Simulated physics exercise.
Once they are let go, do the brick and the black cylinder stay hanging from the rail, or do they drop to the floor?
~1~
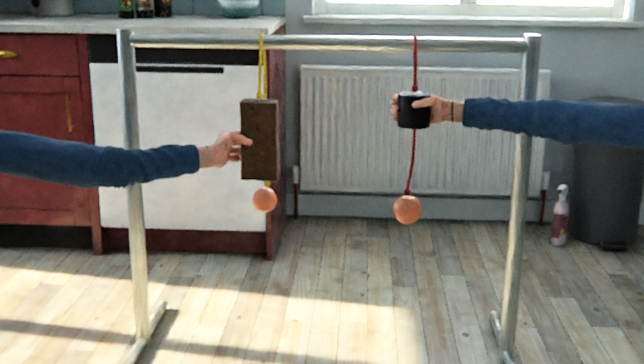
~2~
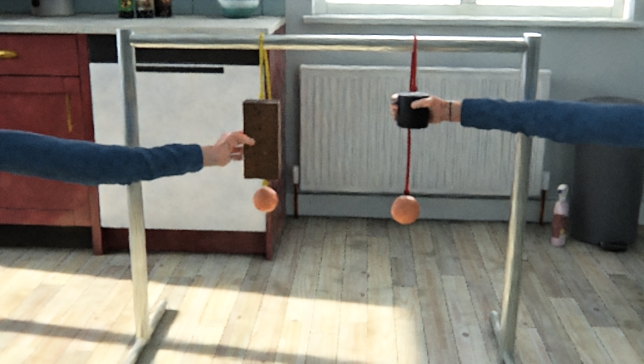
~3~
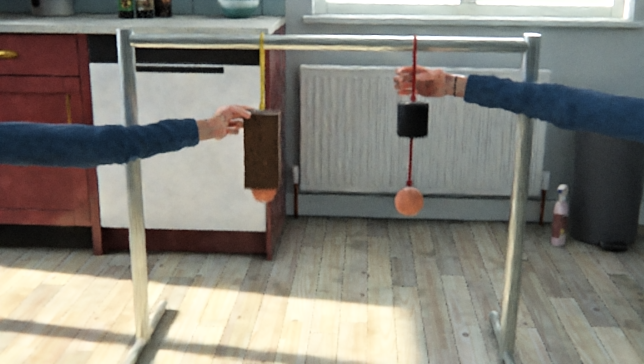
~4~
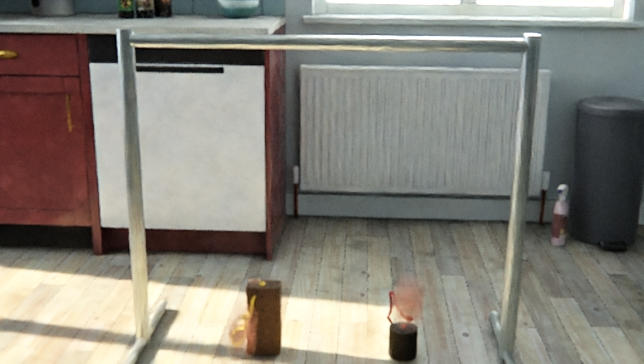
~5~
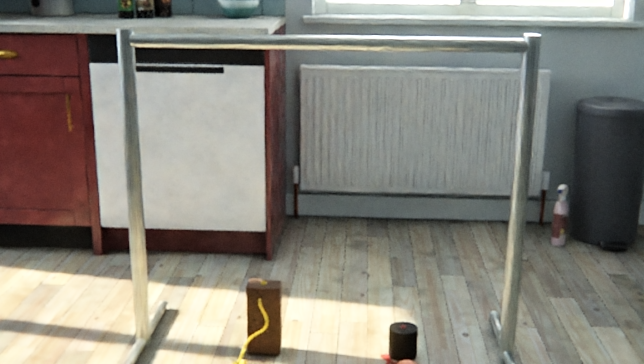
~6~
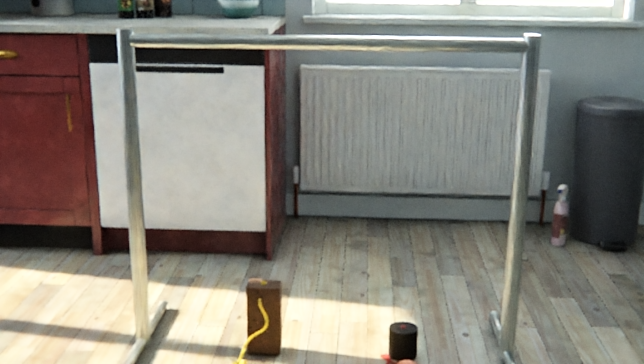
They both drop to the floor, and the cords come down off the rail with them.
